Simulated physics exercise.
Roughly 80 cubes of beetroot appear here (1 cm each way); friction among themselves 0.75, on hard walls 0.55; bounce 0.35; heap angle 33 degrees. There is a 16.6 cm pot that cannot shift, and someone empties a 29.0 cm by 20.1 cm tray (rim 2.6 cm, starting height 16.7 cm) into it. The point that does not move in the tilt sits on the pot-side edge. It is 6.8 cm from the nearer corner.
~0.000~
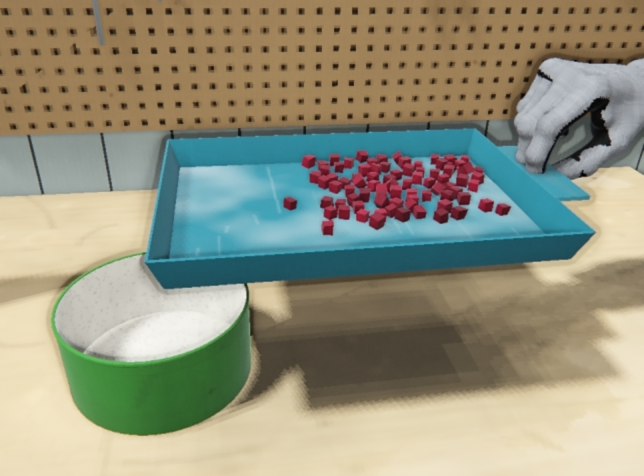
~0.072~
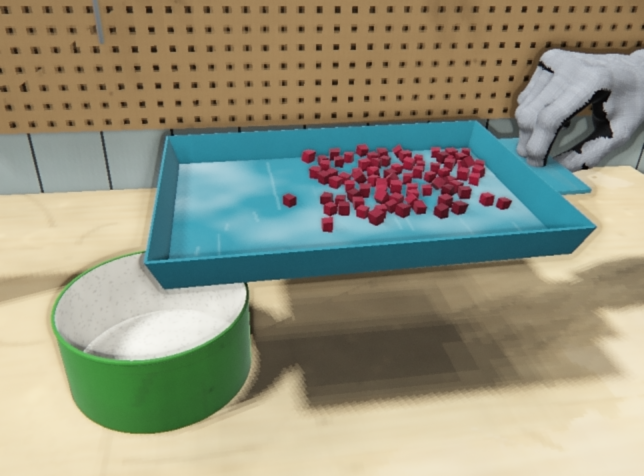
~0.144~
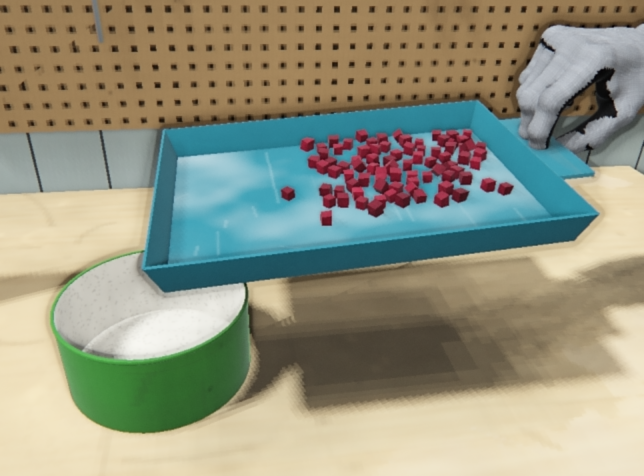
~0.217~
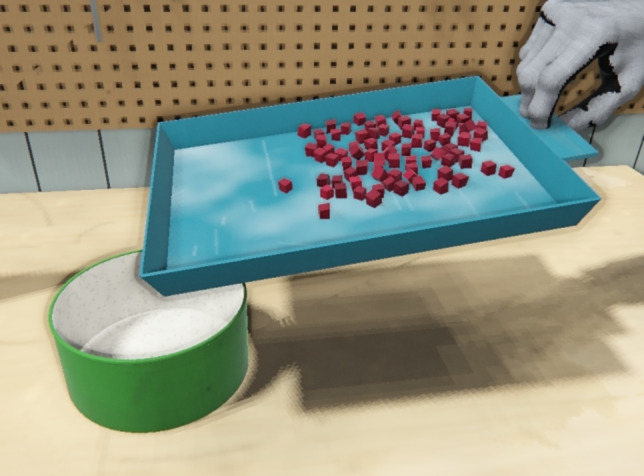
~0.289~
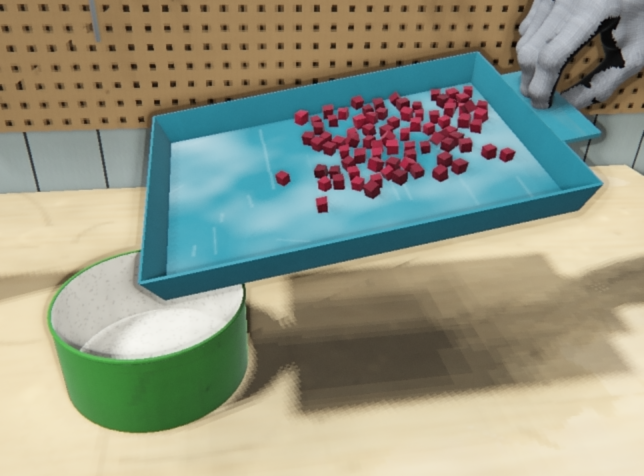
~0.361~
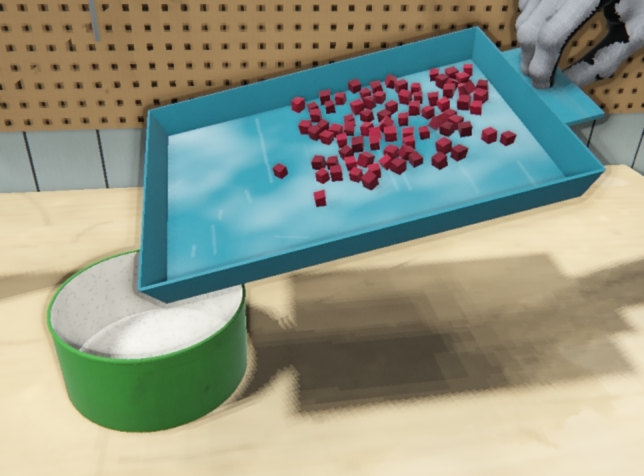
A grey-gloved hand at the upper right holds the handle of a blue rectangular tray above a pale wooden worktop, seen from slightly above against a tan pegboard wall. Many small dark red beetroot cubes lie scattered on the tray, and a green pot with a whitish inside stands below its left end. The hand raises the tray's right side, tilting it steadily leftward, while the cubes keep their arrangement and the view stays still.
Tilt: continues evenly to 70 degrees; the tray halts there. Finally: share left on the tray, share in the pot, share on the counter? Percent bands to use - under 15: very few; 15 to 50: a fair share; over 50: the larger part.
Tray - a fair share, pot - very few, counter - the larger part.
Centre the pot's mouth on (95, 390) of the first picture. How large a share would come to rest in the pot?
The share would be some 70 per cent.
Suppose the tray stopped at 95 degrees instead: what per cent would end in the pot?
Share in the pot: Around 0 %.
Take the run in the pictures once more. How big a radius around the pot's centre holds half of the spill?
That comes to near 22 cm.
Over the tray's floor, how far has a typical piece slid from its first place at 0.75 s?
6 cm.
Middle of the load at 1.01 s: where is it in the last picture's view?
The middle of the load should be at about (186, 296) by then.
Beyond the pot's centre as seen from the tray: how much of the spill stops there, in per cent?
Some 80 per cent.
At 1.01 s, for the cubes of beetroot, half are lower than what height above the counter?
Roughly 16 cm above the counter.
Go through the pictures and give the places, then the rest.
Tray tilt 0 degrees, front corners at (160, 254) and (579, 227); middle of the pieces at (391, 186); pot at (154, 299), in the first frame.
Tray tilt 1 degrees, front corners at (159, 255) and (580, 222); middle of the pieces at (392, 180), in the second frame.
Tray tilt 5 degrees, front corners at (157, 260) and (582, 209), lowest corner left front; middle of the pieces at (391, 168), in the third frame.
Tray tilt 10 degrees, front corners at (154, 266) and (584, 194), lowest corner left front; middle of the pieces at (390, 153), in the fourth frame.
Tray tilt 14 degrees, front corners at (152, 272) and (585, 179), lowest corner left front; middle of the pieces at (388, 139), in the fifth frame.
Tray tilt 19 degrees, front corners at (152, 278) and (587, 165), lowest corner left front; middle of the pieces at (386, 125); pot at (150, 296). The tray's pace is about 65 degrees a second, in the sixth frame.
After 0.75 s, tilt 44 degrees; the tray holds 100 %, the pot 0 %.
After 1.01 s, tilt 60 degrees; the tray holds 70 %, the pot 0 %.
After 1.38 s, tilt 70 degrees; the tray holds 35 %, the pot 0 %.
By 2.4 s all is still; tray 35 %, pot 0 %, counter 65 %.
